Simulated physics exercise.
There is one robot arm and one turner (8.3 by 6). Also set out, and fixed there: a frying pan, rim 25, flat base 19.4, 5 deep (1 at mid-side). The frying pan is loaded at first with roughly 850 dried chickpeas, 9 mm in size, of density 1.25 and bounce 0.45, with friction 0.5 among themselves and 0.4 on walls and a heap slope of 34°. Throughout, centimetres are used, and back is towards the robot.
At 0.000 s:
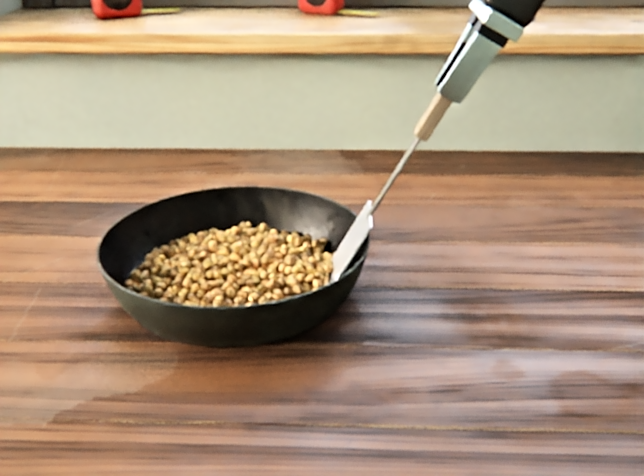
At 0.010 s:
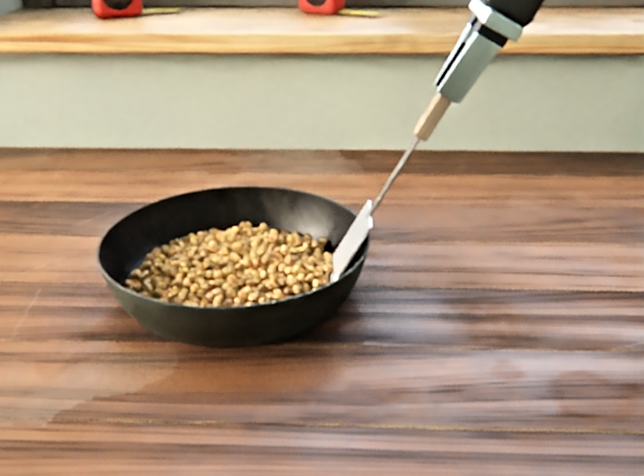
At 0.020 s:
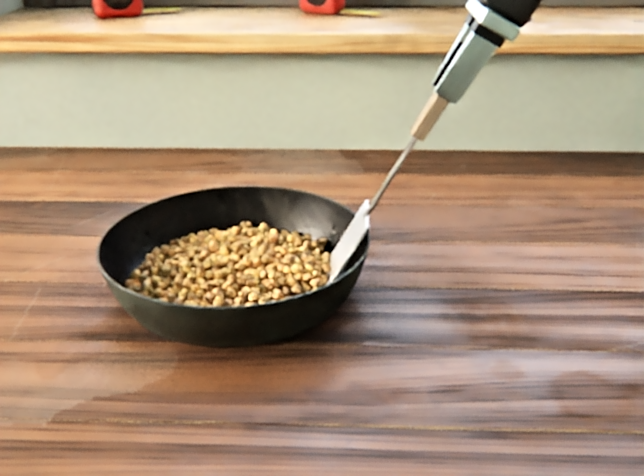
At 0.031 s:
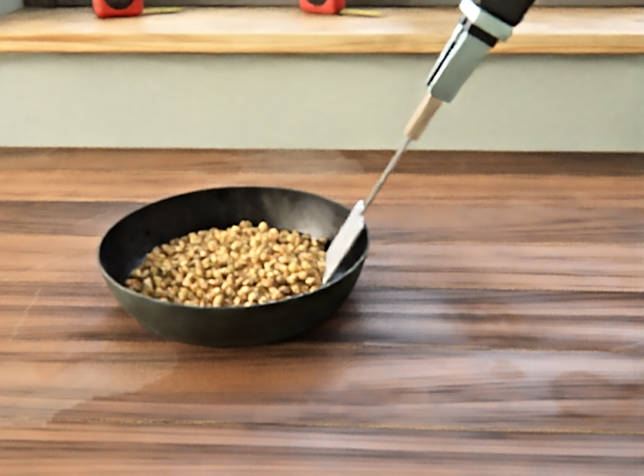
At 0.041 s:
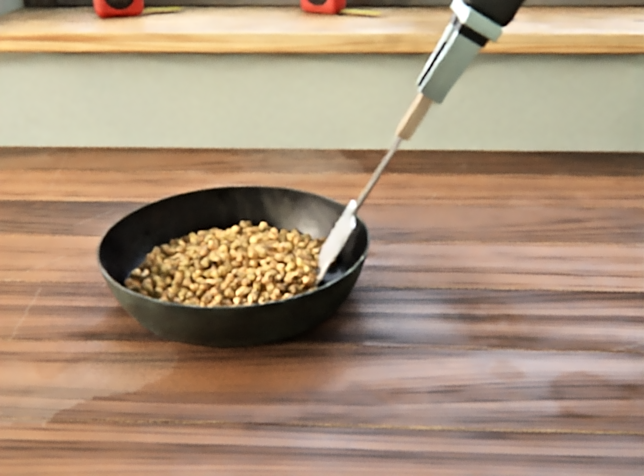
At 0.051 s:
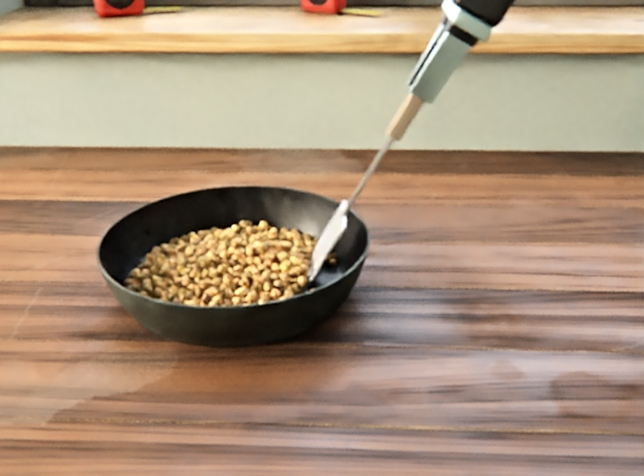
The footage shows a robot arm holding a turner against the right side of a dark frying pan of dried chickpeas on a wooden surface, then moving it slightly left, pushing the nearby chickpeas a short way inward.
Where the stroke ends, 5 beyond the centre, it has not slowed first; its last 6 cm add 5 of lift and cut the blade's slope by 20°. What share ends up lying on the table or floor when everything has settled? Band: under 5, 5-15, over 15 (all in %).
Under 5 %.
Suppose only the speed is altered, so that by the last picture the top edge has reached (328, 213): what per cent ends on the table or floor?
Share: Roughly 10 %.
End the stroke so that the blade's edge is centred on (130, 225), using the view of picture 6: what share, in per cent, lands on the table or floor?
My guess is roughly 10 percent.
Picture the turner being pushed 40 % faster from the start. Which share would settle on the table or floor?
In that case, around 5 per cent would end on the table or floor.
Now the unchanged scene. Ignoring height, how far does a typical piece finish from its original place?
It works out to roughly 2 cm.
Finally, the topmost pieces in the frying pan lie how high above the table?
Height at rest: Roughly 4.0 cm.
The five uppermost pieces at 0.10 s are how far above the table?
Somewhere near 4 cm, I'd say.
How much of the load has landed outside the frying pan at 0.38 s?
0 %.
By 0.10 s, sloping 61°, highest piece 5 above the table; 854 in the frying pan.
By 0.15 s, sloping 53°, highest piece 5 above the table; 854 in the frying pan.
By 0.38 s, sloping 41°, highest piece 4 above the table; 847 in the frying pan, 6 on the table or floor, 1 on the blade or in flight.
By 1.43 s, sloping 41°, highest piece 4 above the table; 847 in the frying pan, 7 on the table or floor.
Final count, 847 in the frying pan, 7 on the table or floor. That is 1 % on the table or floor.
